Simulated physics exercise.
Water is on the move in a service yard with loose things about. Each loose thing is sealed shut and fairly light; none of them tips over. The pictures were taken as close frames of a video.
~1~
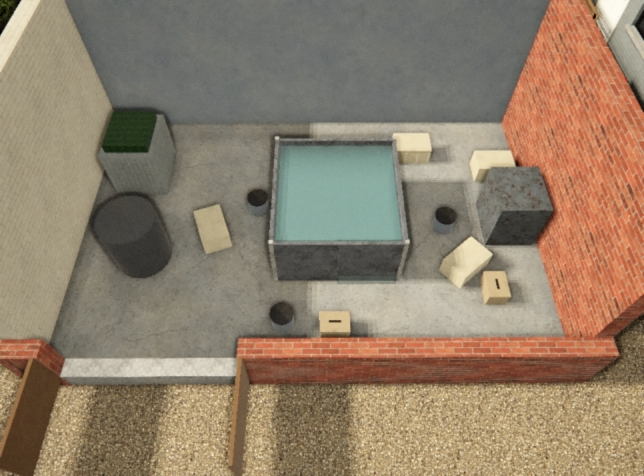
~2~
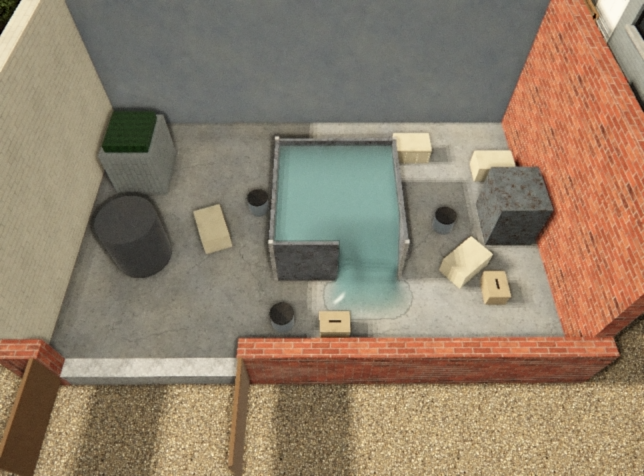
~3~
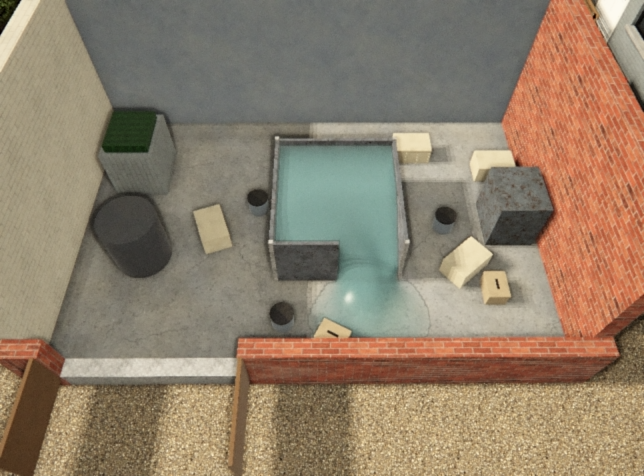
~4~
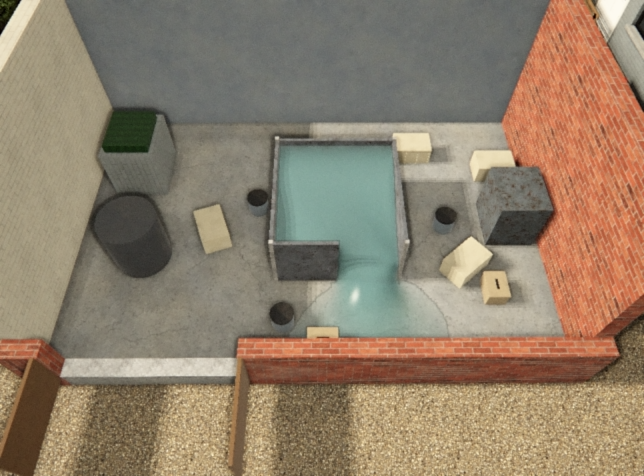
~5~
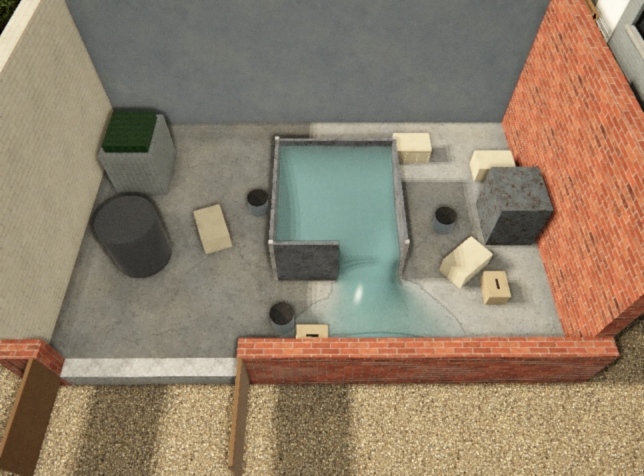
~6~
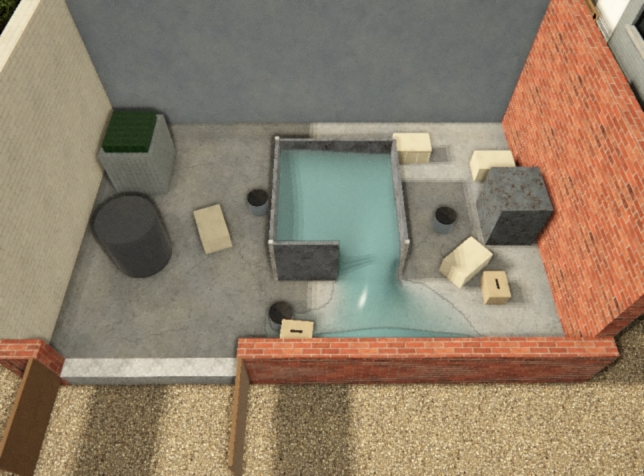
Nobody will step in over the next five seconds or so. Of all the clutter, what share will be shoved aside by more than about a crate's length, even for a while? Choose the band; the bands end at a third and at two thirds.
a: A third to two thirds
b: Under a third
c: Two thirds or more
Two thirds or more (c).
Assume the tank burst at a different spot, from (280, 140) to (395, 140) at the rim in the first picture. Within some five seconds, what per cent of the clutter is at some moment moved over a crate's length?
About 50 %.
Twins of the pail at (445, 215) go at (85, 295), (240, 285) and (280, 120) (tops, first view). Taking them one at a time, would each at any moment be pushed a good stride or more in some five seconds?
Shoved clear, shoved clear, stays put.
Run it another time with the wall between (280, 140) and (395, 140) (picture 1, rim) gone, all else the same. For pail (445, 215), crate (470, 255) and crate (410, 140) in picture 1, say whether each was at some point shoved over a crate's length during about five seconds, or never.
Results in order: Moved that far / stayed within it / moved that far.
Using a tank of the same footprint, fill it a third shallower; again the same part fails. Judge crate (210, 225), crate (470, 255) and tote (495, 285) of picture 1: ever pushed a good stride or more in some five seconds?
As asked: Fell short, went the distance, went the distance.
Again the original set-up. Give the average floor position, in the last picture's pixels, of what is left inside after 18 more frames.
It lands somewhere near (331, 210).
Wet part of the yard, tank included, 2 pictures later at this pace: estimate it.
Something close to 25 per cent.
A moment on, 1 of 10 are well off their spots; 1 afloat.
Next, 3 of 10 are well off their spots; 2 afloat.
Later, 6 of 10 are well off their spots; 4 afloat.
In the end, 7 of 10 are well off their spots, and 7 have been at some point; 6 afloat.
